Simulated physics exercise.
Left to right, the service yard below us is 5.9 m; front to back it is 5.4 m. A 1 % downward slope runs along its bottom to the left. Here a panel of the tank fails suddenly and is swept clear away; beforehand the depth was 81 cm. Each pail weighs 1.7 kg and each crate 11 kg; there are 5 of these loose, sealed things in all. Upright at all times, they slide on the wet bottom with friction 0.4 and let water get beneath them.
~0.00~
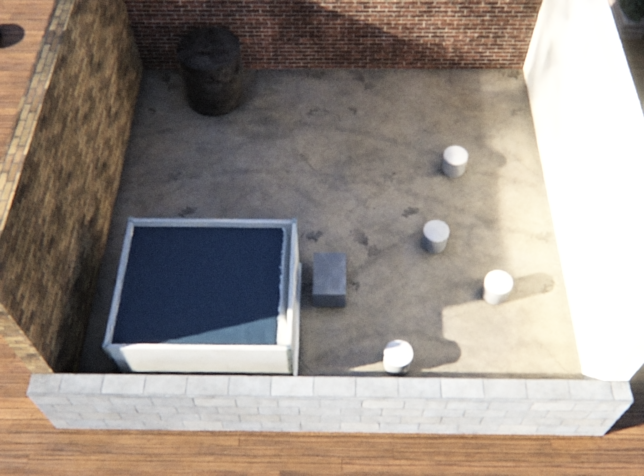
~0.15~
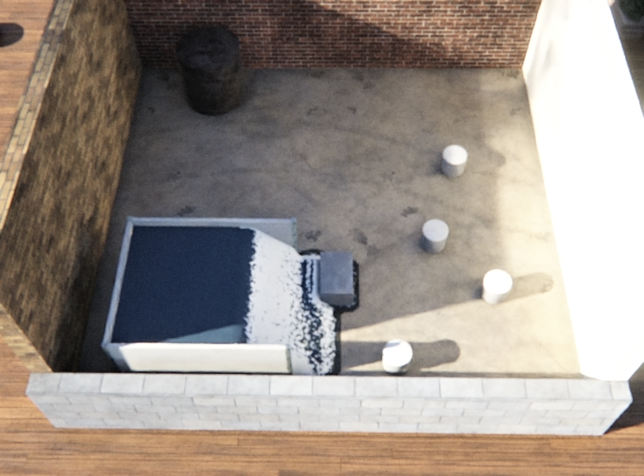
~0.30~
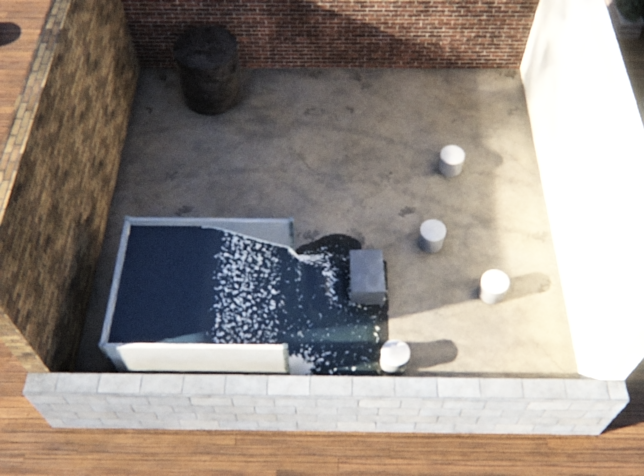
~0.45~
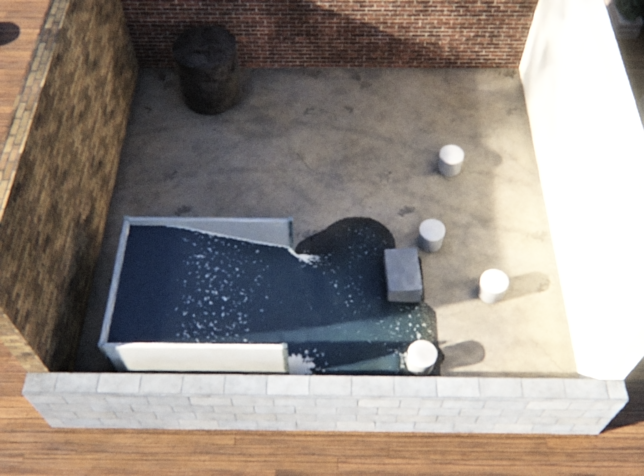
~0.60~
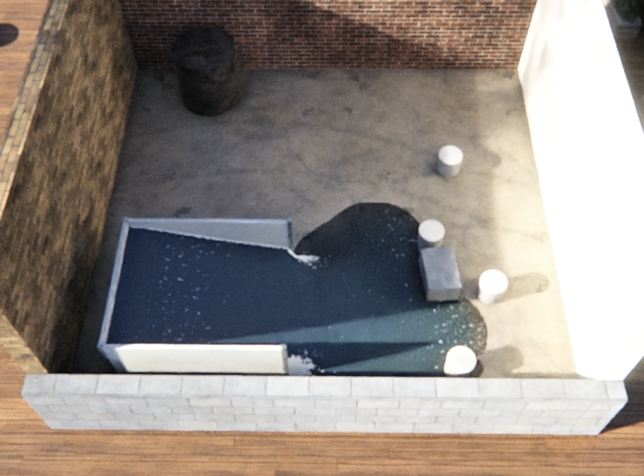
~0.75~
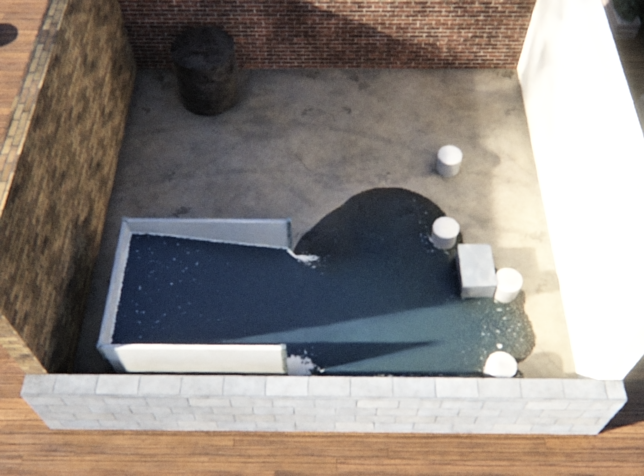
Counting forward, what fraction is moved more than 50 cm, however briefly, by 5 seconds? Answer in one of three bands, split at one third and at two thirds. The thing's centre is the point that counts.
Two thirds or more.
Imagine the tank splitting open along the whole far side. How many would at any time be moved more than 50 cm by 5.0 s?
Then 3 of them would.
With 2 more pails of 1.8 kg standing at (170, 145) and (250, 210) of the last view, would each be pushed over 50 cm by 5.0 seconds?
Respectively: Doesn't reach it; doesn't reach it.
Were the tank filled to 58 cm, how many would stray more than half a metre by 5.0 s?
Then 5.
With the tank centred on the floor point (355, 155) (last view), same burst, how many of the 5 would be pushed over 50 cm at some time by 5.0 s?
Result: 4.
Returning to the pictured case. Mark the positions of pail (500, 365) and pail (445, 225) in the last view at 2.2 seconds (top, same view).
Estimated pixels: (578, 359) and (522, 119).
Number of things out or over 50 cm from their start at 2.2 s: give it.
Count: 5.
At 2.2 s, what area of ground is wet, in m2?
18 m2.
After 1.1 s 4 of 5 are over 50 cm from their spots; 1 afloat.
After 2.2 s 5 of 5 are over 50 cm from their spots; 4 afloat.
After 3.5 s 5 of 5 are over 50 cm from their spots; 4 afloat.
After 5.0 s 5 of 5 are over 50 cm from their spots, and 5 have been at some point; 5 afloat.
